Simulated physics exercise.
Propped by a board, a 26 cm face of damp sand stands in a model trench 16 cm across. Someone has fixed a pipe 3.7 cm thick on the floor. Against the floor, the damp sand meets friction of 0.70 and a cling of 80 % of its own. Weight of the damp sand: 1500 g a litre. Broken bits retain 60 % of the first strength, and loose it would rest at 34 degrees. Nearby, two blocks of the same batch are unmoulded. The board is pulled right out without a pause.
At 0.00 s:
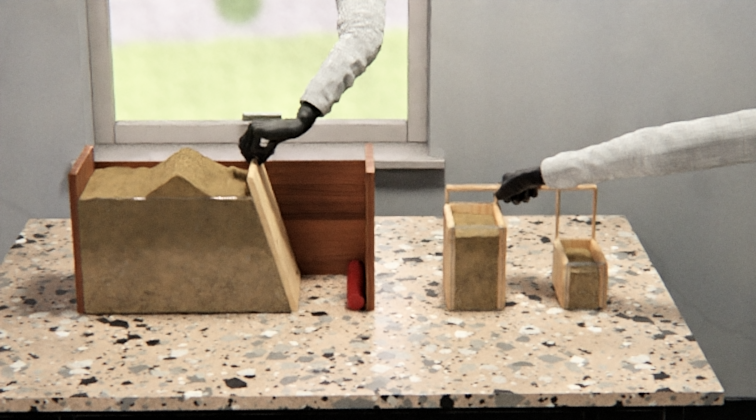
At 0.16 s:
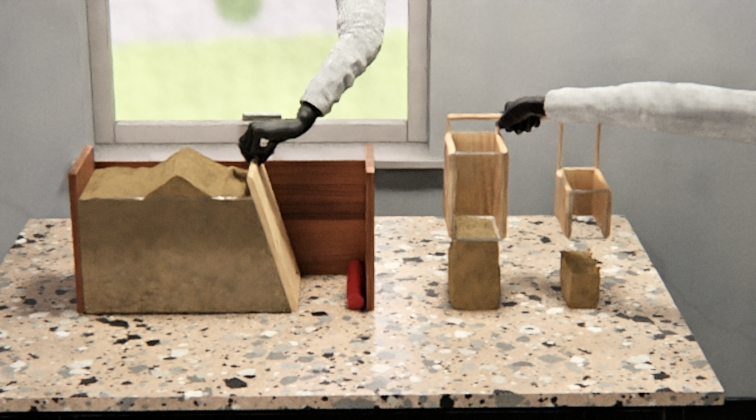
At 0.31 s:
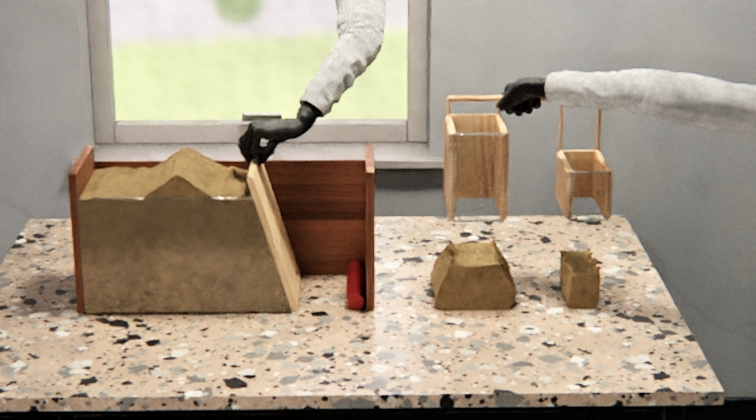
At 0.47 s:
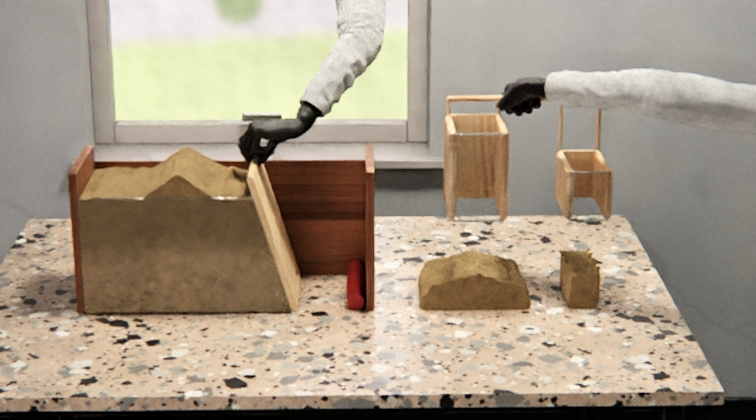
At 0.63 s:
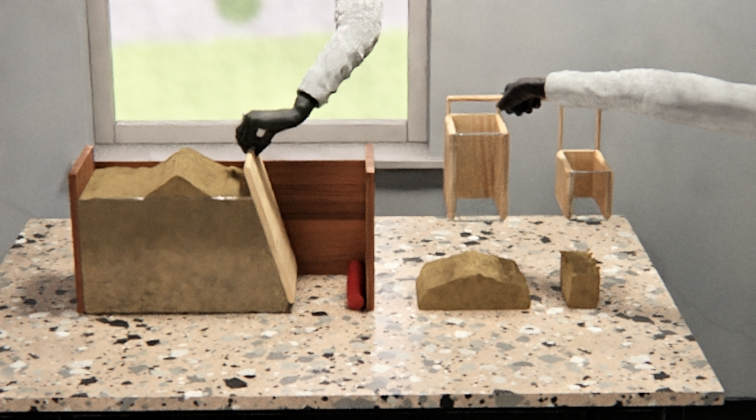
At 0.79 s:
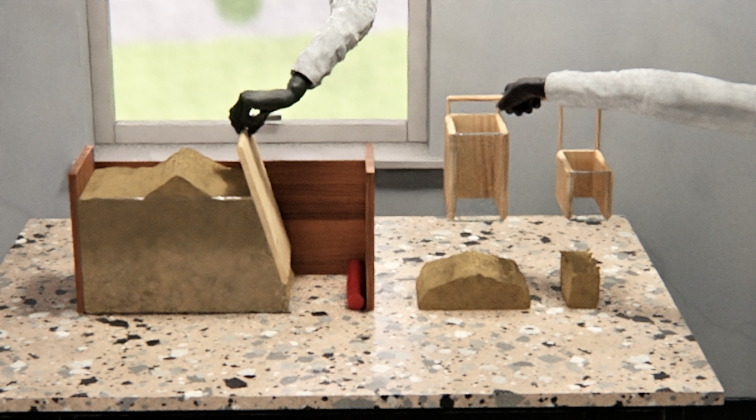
A large block of brown damp sand sits in a reddish wooden trench on the left of a speckled stone tabletop, seen from the front and slightly above, before a grey wall and window. A slanted pale board props its right face, with a small red object beyond, while two wooden moulds hold sand at right. Black-gloved hands work from above: one lifts the moulds, the taller block slumps into a low mound as the smaller stays upright, then the other draws the board upward.
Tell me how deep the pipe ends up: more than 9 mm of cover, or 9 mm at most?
At most 9 mm.
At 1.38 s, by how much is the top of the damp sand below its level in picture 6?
I'd say near 1.0 centimetres.
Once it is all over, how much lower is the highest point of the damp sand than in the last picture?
Measured change: Some 4.5 cm.
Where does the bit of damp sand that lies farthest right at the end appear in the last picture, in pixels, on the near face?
Roughly at the pixel (345, 299).
By 1.06 s, the face still stands and nothing lies on the pipe.
By 1.38 s, the face still stands and nothing lies on the pipe.
By 1.70 s, the fallen stuff reaches 49 % of the way across and nothing lies on the pipe.
By 2.02 s, the fallen stuff reaches 72 % of the way across and nothing lies on the pipe.
By 2.06 s, at the end, the fallen stuff reaches 72 % of the way across and nothing lies on the pipe.
